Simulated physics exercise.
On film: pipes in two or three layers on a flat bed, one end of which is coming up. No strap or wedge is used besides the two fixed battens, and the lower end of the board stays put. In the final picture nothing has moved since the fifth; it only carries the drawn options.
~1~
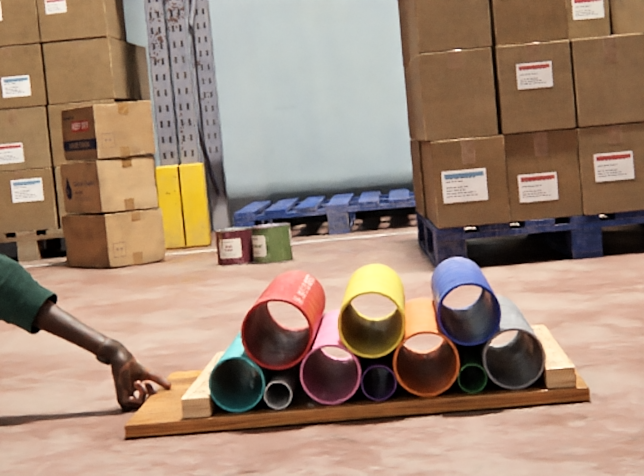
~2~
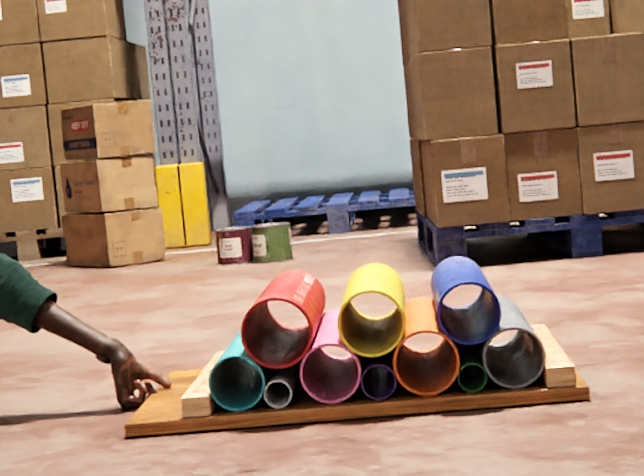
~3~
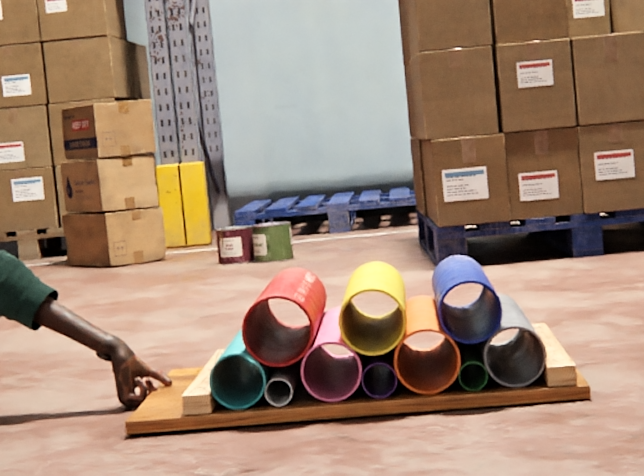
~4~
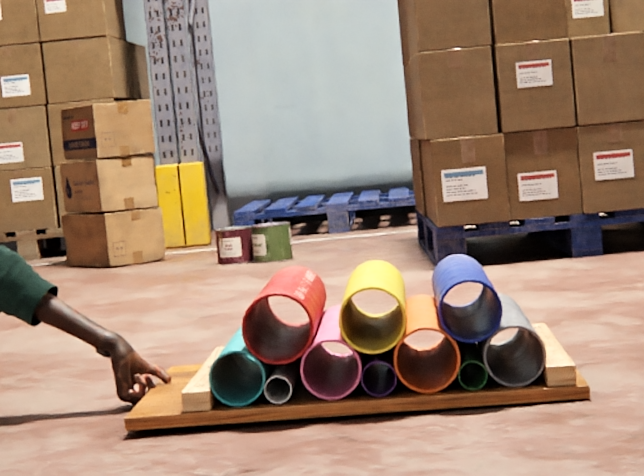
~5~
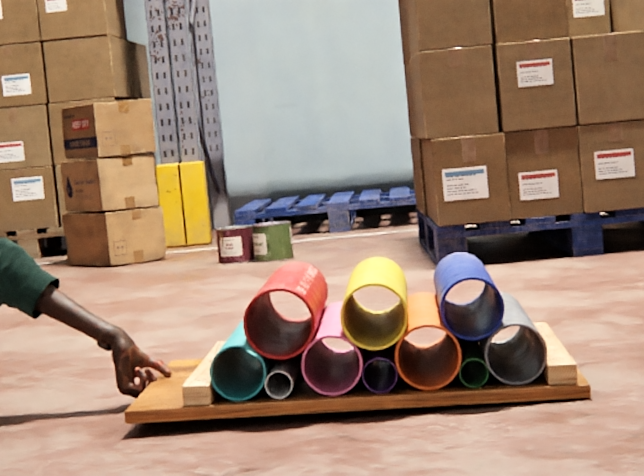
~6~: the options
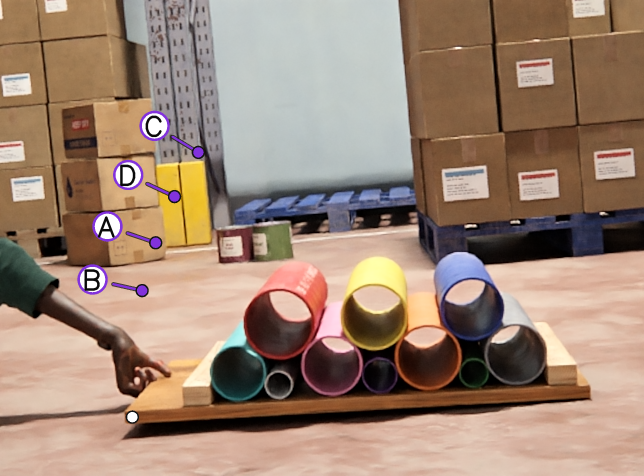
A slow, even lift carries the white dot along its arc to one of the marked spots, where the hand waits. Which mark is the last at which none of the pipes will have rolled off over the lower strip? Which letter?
Mark C is as high as it can go.
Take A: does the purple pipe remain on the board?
The purple pipe: Yes.
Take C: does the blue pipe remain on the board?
The blue pipe: Yes.
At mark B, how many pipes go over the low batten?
With B, none.
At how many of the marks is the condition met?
Four of the four.
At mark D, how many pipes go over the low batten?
At D the number is none.
On the marked copy, A at (156, 243); B at (142, 290); C at (199, 153); D at (175, 197); the white dot at (132, 417).
Taking C. A third of the way, board at 20°.
Two thirds of the way, board at 36°.
When it is over, board at 36°, none over the low batten.
As for the rest, A none over the low batten; B none over the low batten; D none over the low batten.
